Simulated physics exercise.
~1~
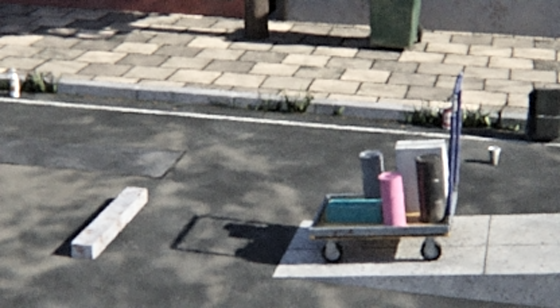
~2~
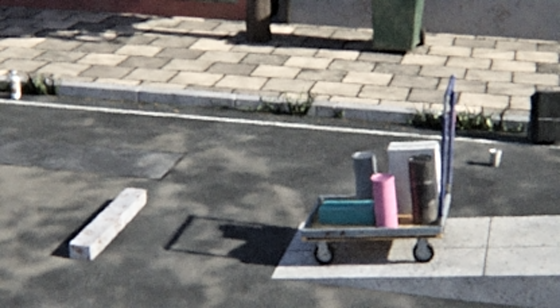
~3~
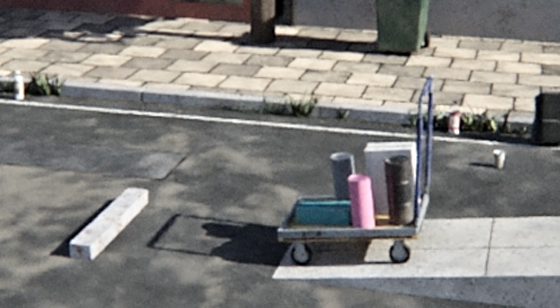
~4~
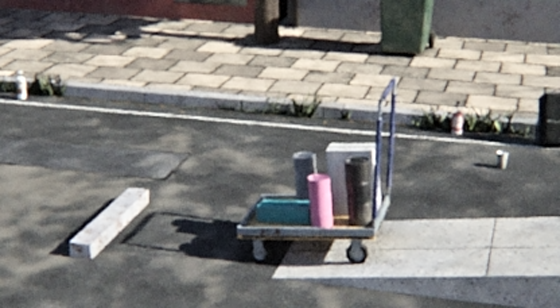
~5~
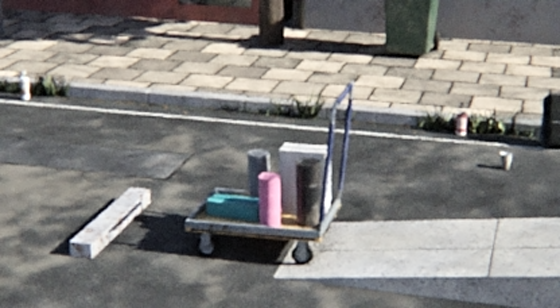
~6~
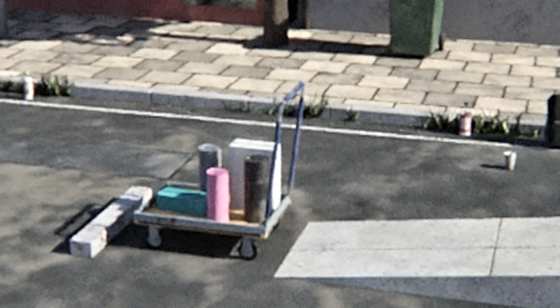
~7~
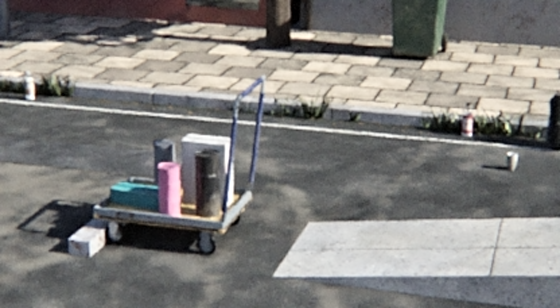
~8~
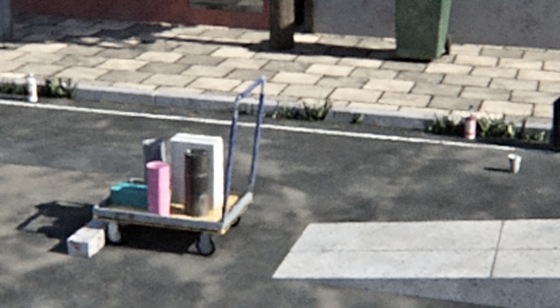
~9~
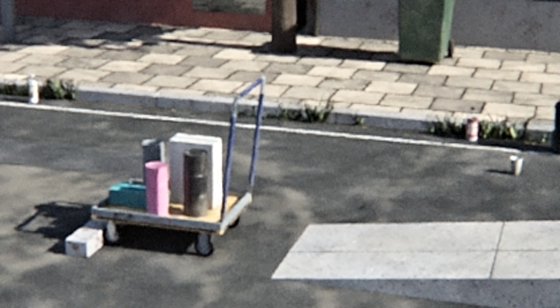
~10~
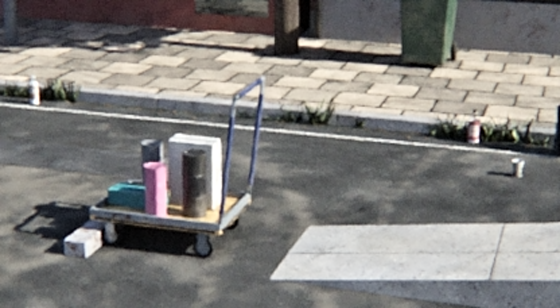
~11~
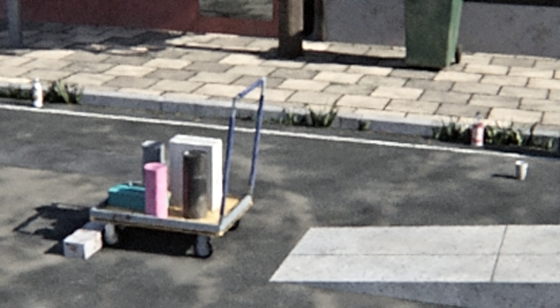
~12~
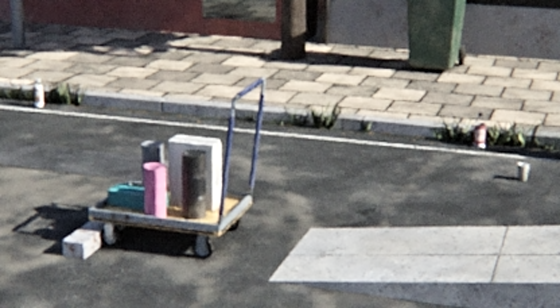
A flat trolley with a blue handle rolls left down a pale, gently sloping ramp, carrying a grey canister, a pink canister, a black canister, a white box and a turquoise parcel. It leaves the foot of the ramp and continues across the dark, flat ground towards a low, pale kerb. The trolley reaches the kerb and stops there, covering much of it from view. The upright canisters and white box shift slightly left on the deck but do not topple. At the end, the trolley stands still against the kerb with everything still aboard, the black canister upright.
